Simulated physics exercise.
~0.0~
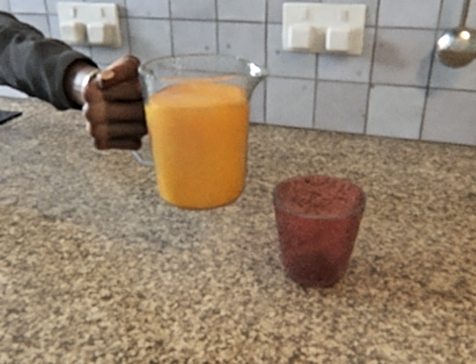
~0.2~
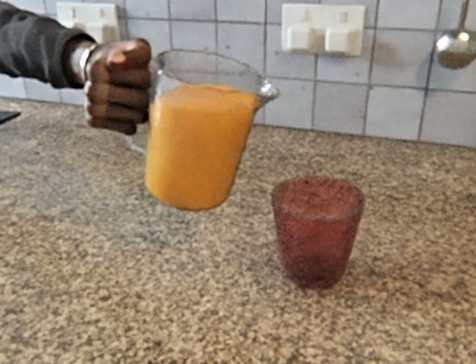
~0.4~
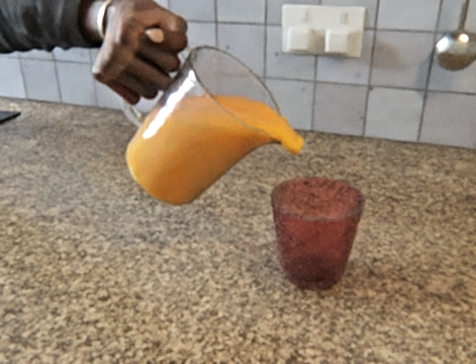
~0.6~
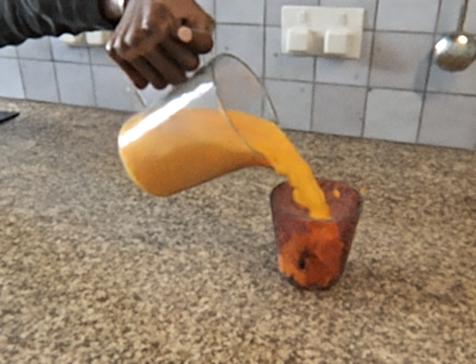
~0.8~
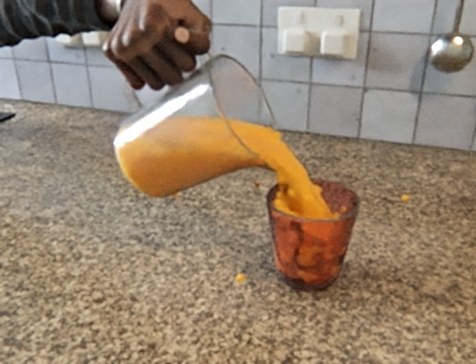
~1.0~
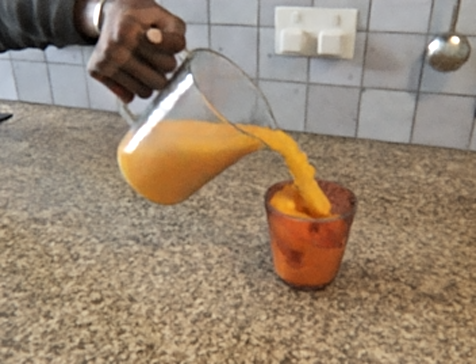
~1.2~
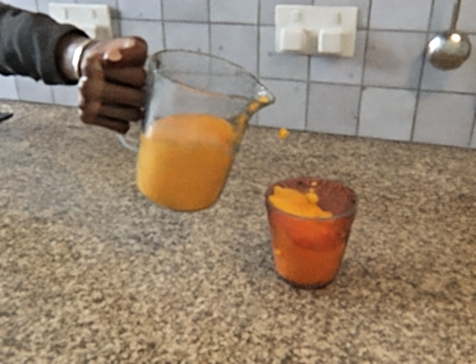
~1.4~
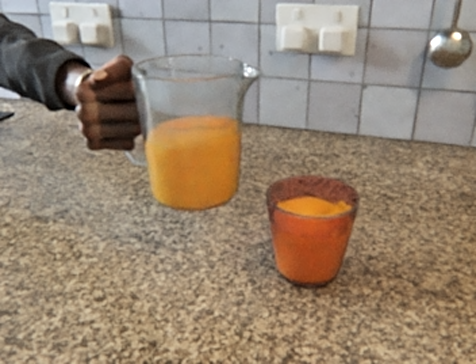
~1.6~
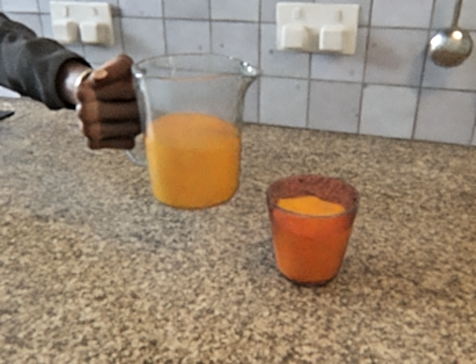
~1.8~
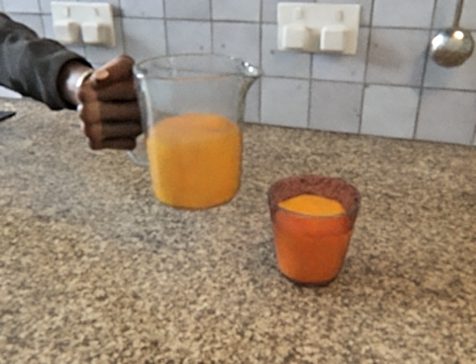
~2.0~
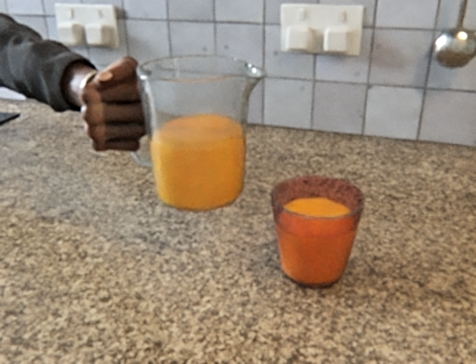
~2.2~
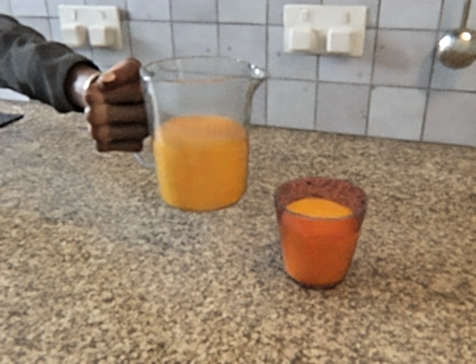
The clip opens on a speckled worktop, where a hand holds up a clear pitcher of orange juice to the left of an empty, reddish tumbler. After a brief wait, the hand tips the pitcher to the right until juice reaches the spout and streams into the tumbler. The juice splashes and swirls as the level climbs, and a few small drops land on the worktop. The hand then rolls the pitcher back, and a last drop falls from its spout. It ends with the pitcher held upright, a little over half full, beside the mostly filled tumbler.
